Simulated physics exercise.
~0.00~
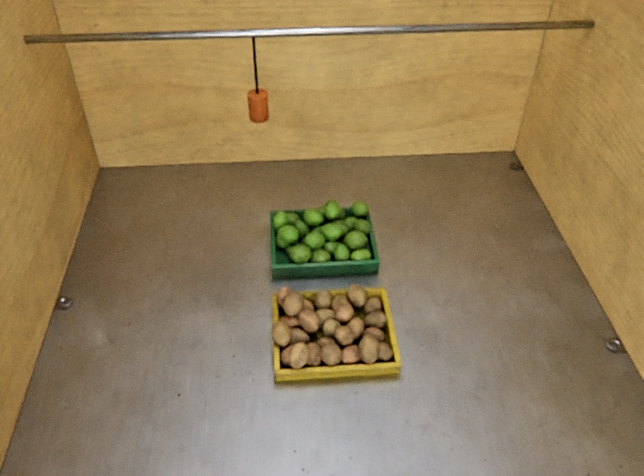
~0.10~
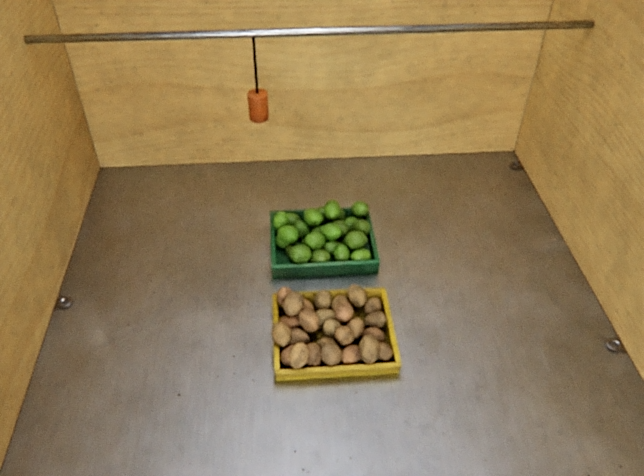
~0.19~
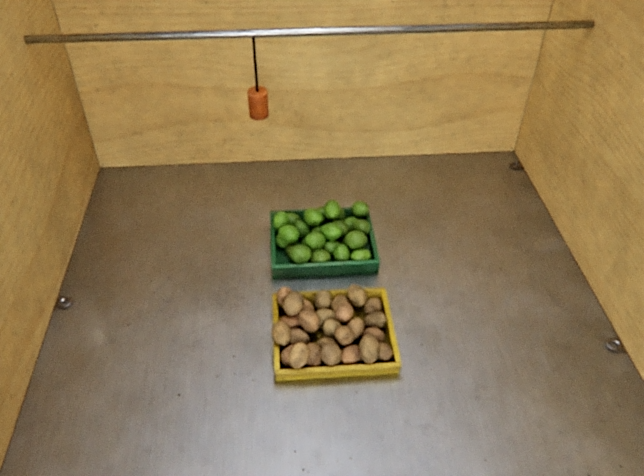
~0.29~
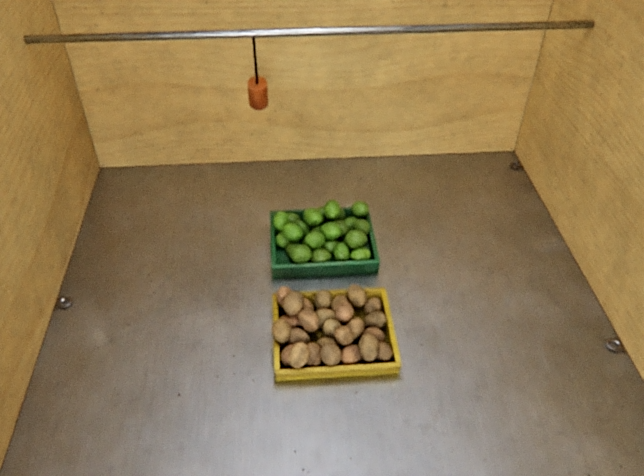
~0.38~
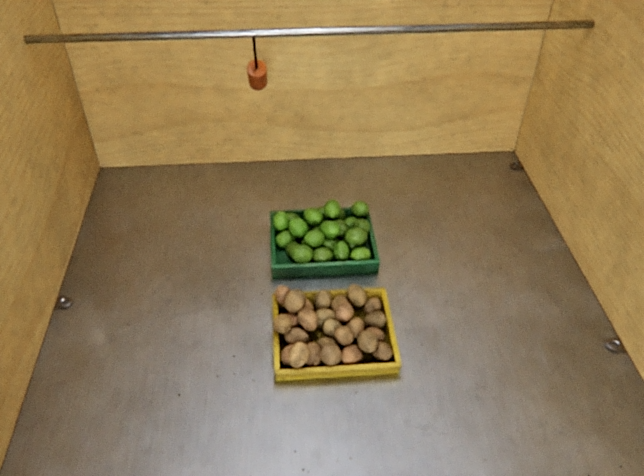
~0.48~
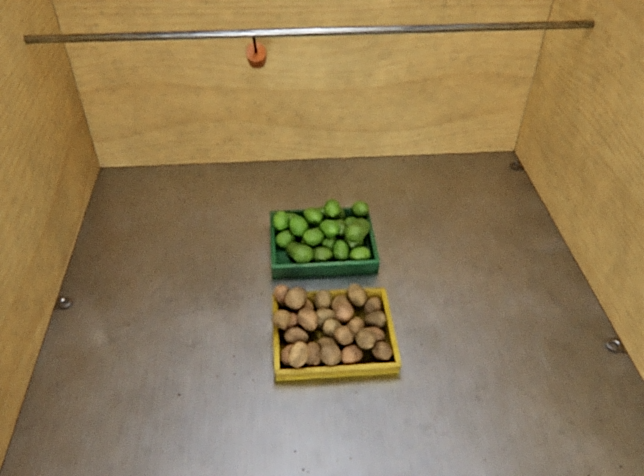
In the back of a van, an orange lamp hung still from a bar, then swung steadily away toward the far wall, while the green tub of limes and yellow tub of brown, roundish produce stayed put.
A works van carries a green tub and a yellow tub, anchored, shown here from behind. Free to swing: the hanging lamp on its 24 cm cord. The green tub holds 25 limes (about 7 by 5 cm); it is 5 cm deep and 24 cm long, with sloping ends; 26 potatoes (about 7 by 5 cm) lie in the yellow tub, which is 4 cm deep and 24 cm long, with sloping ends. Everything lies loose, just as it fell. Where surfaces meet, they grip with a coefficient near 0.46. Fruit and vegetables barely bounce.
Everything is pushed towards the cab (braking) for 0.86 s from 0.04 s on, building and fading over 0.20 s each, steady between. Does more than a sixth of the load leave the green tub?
I'd say the toll comes in beneath a sixth.
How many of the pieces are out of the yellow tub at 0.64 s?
Roughly, out by then: Yellow tub 1.
After 0.64 s, green tub 25 in, 0 out and yellow tub 25 in, 1 out.
After 0.85 s, green tub 25 in, 0 out and yellow tub 24 in, 2 out.
After 1.14 s, green tub 25 in, 0 out and yellow tub 24 in, 2 out.
Outcome (at 1.50 s), green tub 25 in, 0 out and yellow tub 24 in, 2 out. Asked share, 0 of 25, 0 per cent.
